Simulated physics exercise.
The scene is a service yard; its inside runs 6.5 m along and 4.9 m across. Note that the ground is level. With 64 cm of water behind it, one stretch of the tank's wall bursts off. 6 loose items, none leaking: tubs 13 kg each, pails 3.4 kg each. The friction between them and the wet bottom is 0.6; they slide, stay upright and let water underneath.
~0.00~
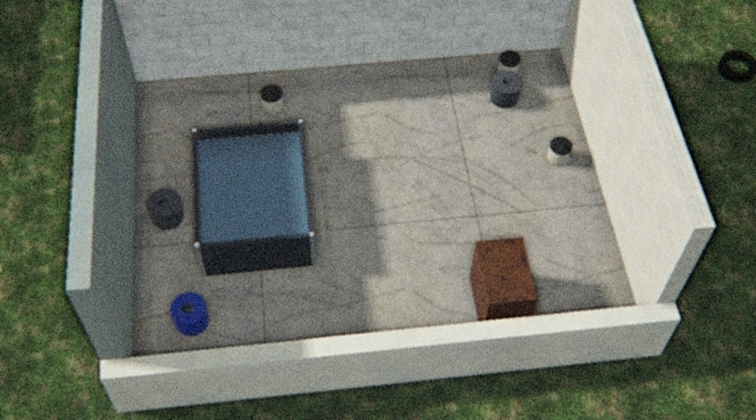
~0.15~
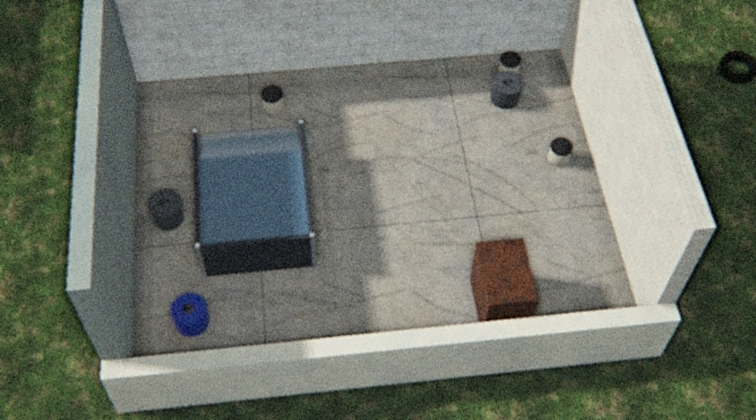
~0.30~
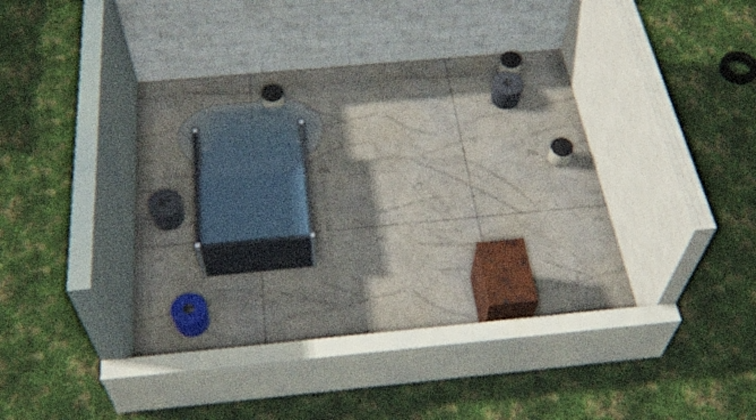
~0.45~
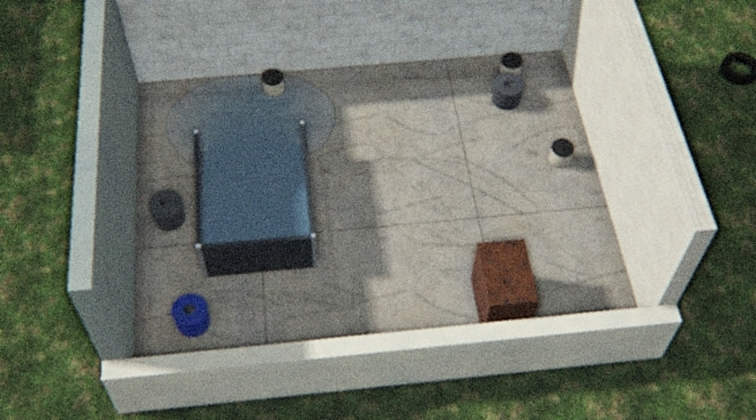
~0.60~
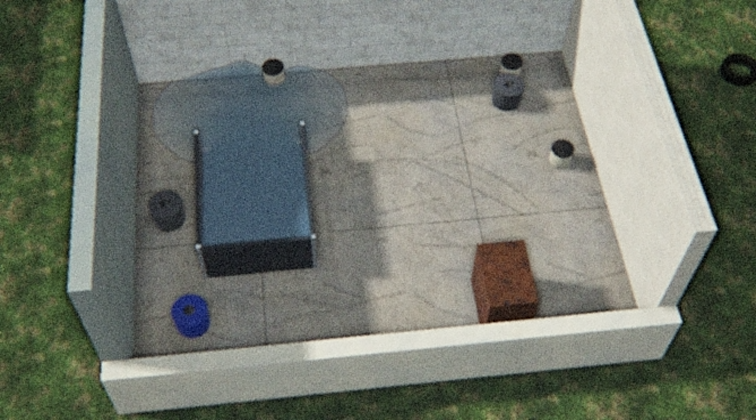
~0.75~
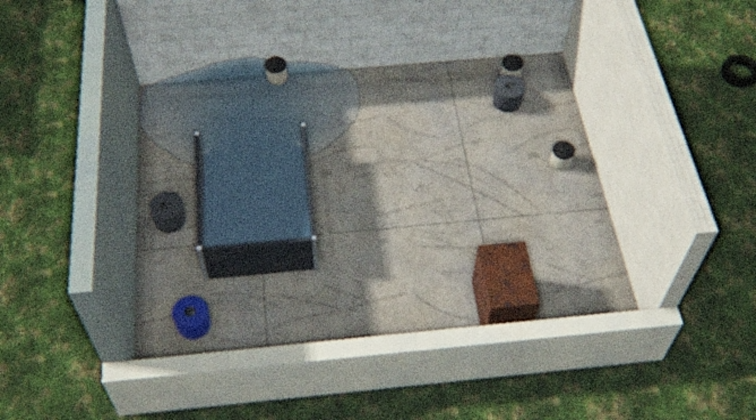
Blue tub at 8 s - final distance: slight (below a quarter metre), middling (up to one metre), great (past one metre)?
Result: Long travel.
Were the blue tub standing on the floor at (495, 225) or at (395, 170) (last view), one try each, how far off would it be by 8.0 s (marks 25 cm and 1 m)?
Try one, it keeps its spot; try two, it keeps its spot.
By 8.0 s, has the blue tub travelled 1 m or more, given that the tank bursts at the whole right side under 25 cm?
After that, the blue tub hardly moves.
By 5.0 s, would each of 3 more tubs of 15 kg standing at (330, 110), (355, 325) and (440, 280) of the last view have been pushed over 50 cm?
The first one ends up beyond that, the second inside that, the third inside that.
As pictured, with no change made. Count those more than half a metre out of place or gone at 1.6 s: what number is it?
Answer: 1.
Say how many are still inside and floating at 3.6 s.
My tally comes to 4.
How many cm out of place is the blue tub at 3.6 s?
Roughly 50 cm by then.
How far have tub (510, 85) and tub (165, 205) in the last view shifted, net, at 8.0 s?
250 cm and 250 cm, respectively.
After 1.6 s the blue tub is near (190, 312), 0.0 m from its start, aground; 1 afloat.
After 3.6 s the blue tub is near (205, 347), 0.5 m from its start, aground; 4 afloat.
After 5.6 s the blue tub is near (350, 293), 2.0 m from its start, aground; 3 afloat.
After 8.0 s the blue tub is near (350, 293), 2.0 m from its start, aground; 4 afloat.
